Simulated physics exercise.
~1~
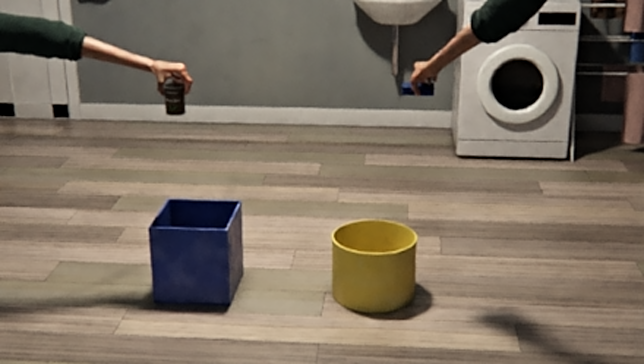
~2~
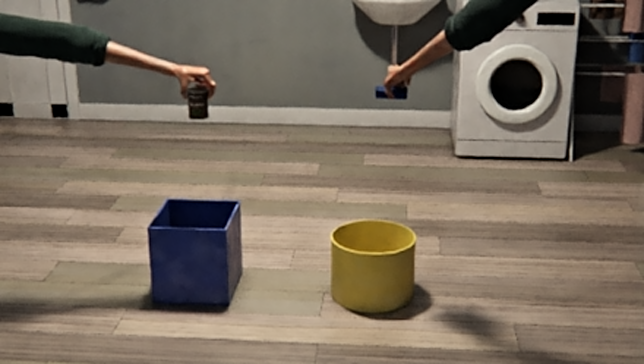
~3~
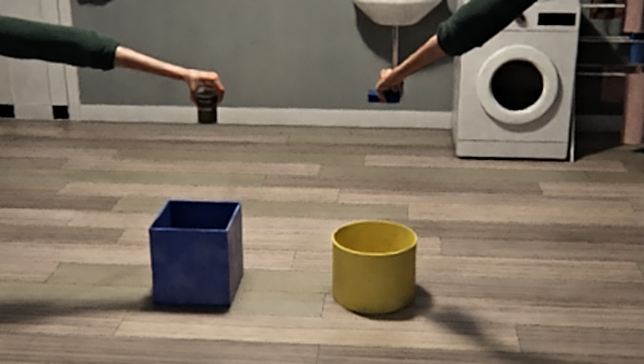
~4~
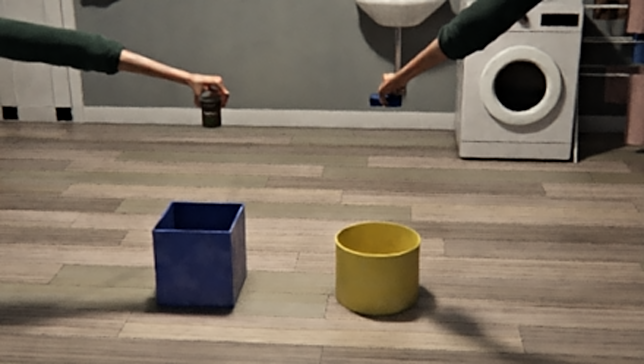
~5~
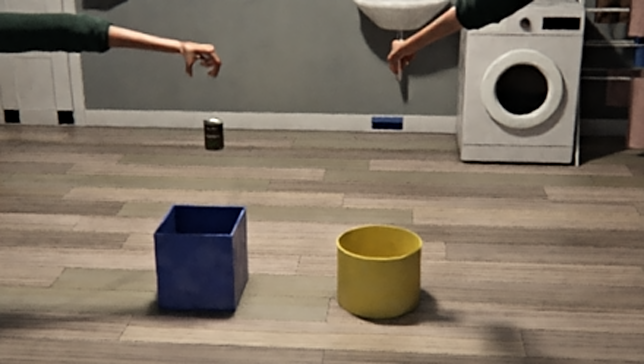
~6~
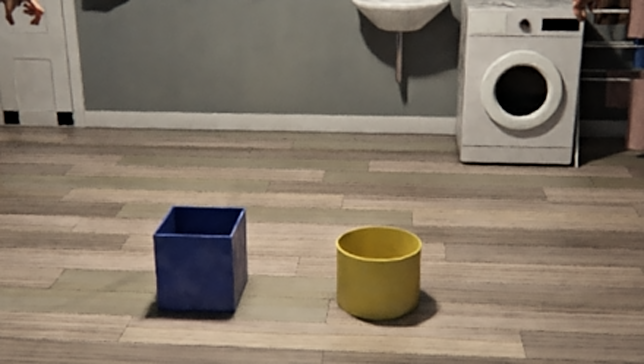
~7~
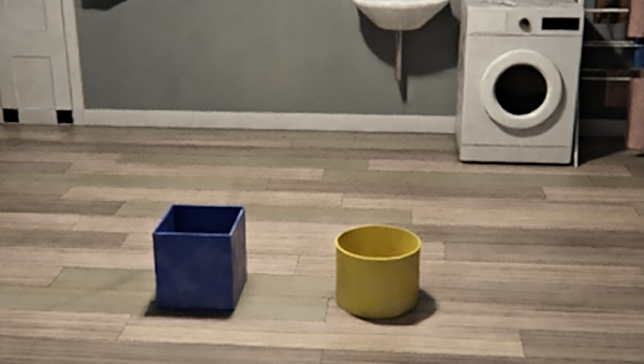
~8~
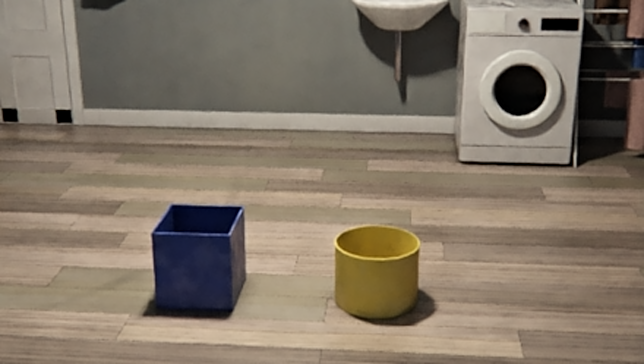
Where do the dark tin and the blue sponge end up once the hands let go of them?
Both land inside the containers, the tin in the blue box on the left and the sponge in the yellow bin on the right.
